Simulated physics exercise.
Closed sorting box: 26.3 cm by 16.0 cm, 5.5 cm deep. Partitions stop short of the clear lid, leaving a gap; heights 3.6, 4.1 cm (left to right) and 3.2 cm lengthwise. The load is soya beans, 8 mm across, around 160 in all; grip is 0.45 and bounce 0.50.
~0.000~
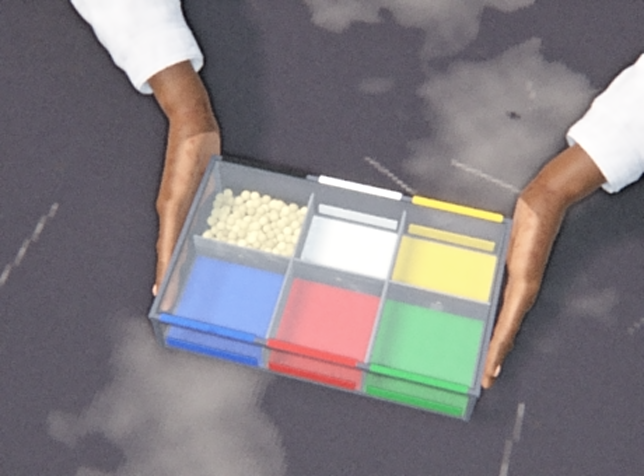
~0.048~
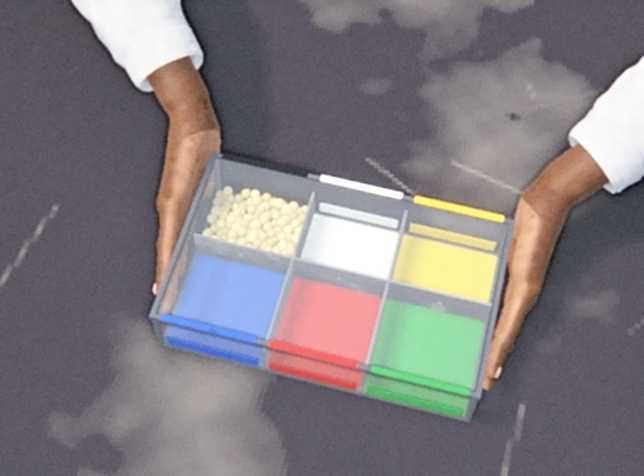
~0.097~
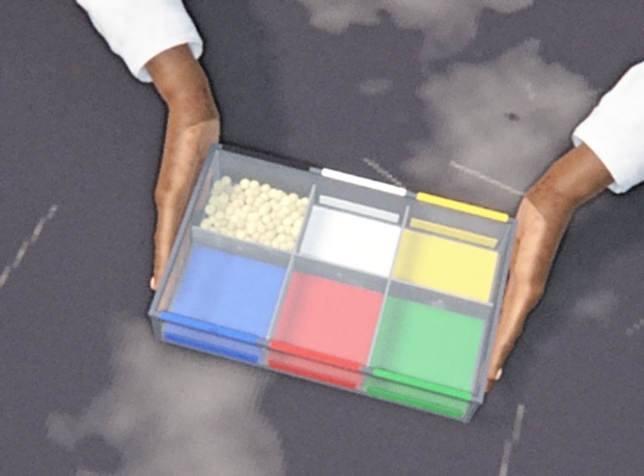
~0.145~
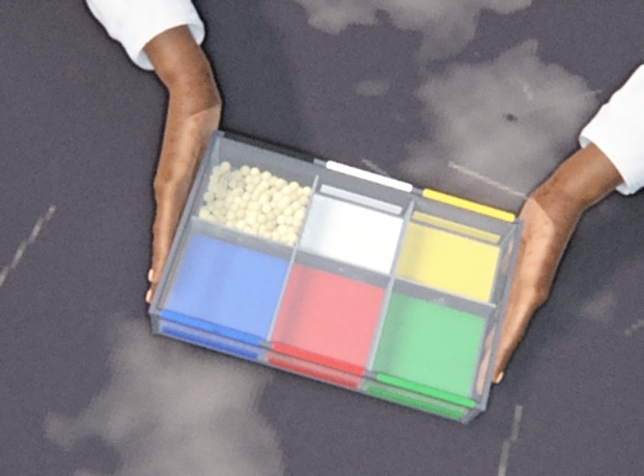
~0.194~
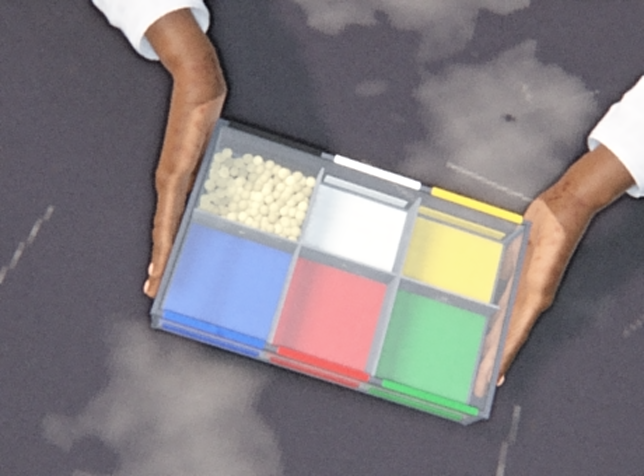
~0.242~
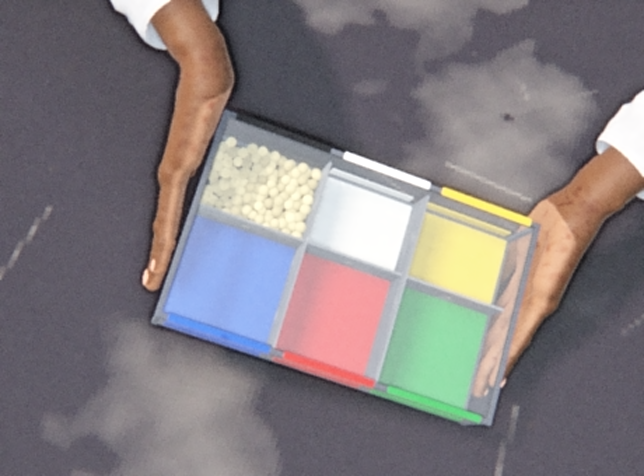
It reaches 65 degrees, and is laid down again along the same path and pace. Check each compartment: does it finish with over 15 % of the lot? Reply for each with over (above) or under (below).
Red - over, blue - under, green - under, yellow - under, white - under, black - over.
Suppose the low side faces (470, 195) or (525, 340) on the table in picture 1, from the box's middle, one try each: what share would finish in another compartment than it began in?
About 5 and 30 per cent.
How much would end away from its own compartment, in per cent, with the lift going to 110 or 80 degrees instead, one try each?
Around 85 and 60 in a hundred, respectively.
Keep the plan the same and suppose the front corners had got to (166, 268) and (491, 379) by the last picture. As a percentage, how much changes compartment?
About 10 per cent.
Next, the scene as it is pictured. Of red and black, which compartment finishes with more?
Black.
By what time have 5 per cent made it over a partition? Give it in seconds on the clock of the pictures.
Note: T close to 0.60 s.
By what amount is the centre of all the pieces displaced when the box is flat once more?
About 6.5 cm.
After 0.69 s, tilt 62 degrees; red 10 %, blue 10 %, white 5 %, black 80 %.
Then, at 0.98 s, tilt 25 degrees; red 30 %, blue 10 %, black 60 %.
Then, at 1.38 s, tilt 0 degrees; red 30 %, blue 10 %, black 60 %.
In the end, at 1.8 s, red 30 %, blue 10 %, green 0 %, yellow 0 %, white 0 %, black 60 %.
